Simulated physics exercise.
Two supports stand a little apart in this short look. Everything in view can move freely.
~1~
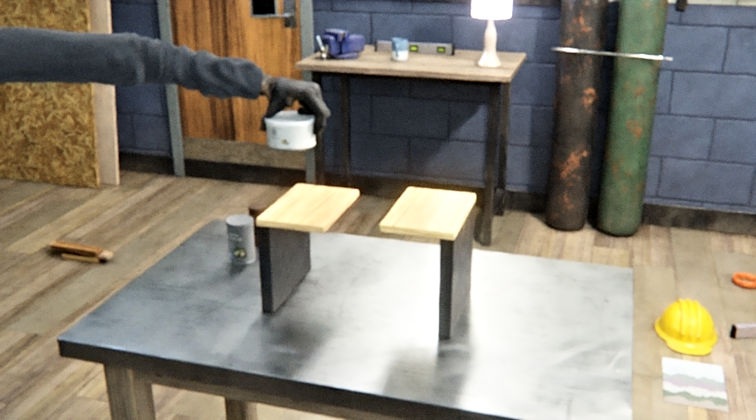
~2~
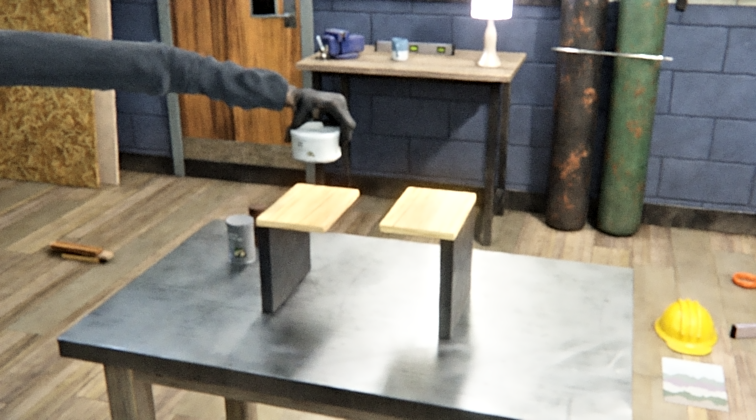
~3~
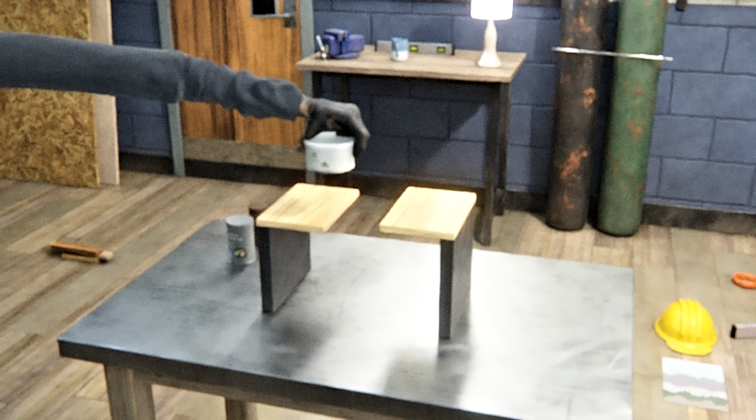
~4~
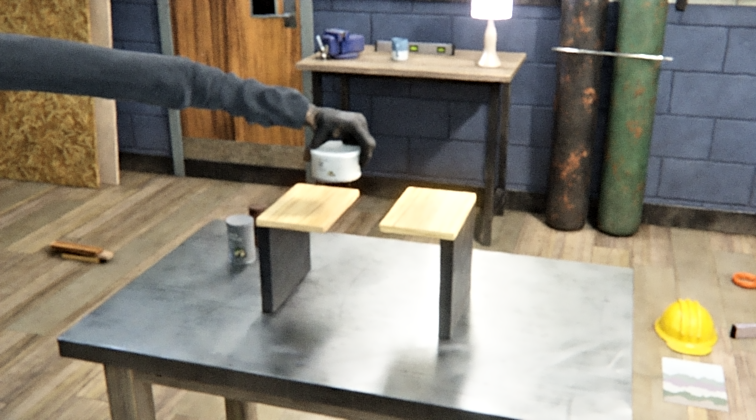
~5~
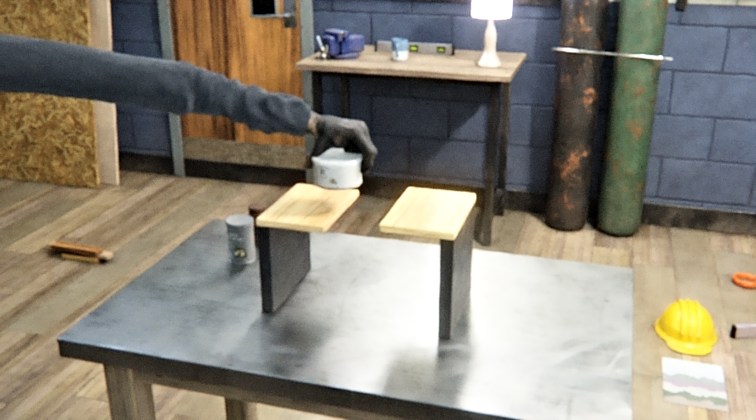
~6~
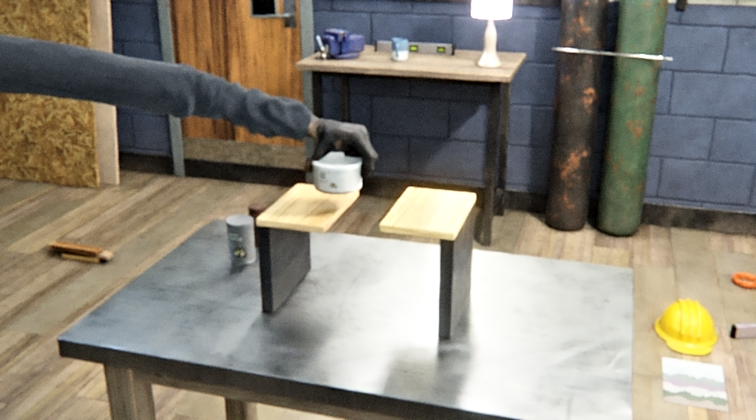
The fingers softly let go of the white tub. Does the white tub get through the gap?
It cannot get past.
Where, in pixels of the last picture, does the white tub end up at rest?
It finishes at around (338, 194).
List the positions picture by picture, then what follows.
On its way; white tub (291, 131); grey tin (241, 240), in the first picture.
On its way; white tub (316, 143); grey tin (241, 240), in the second picture.
On its way; white tub (330, 153); grey tin (241, 240), in the third picture.
On its way; white tub (336, 161); grey tin (241, 240), in the fourth picture.
On its way; white tub (338, 169); grey tin (241, 240), in the fifth picture.
Held still over the gap; white tub (338, 173); grey tin (241, 240), in the sixth picture.
Then, 0.20 s after the last picture, white tub slid a little near (338, 194).
Then, 0.30 s after the last picture, white tub resting near (338, 194).
At rest, moved from the start, white tub; the other 2 in place. Seen from the same camera at the end, white tub near (338, 194). The tub stays on top.
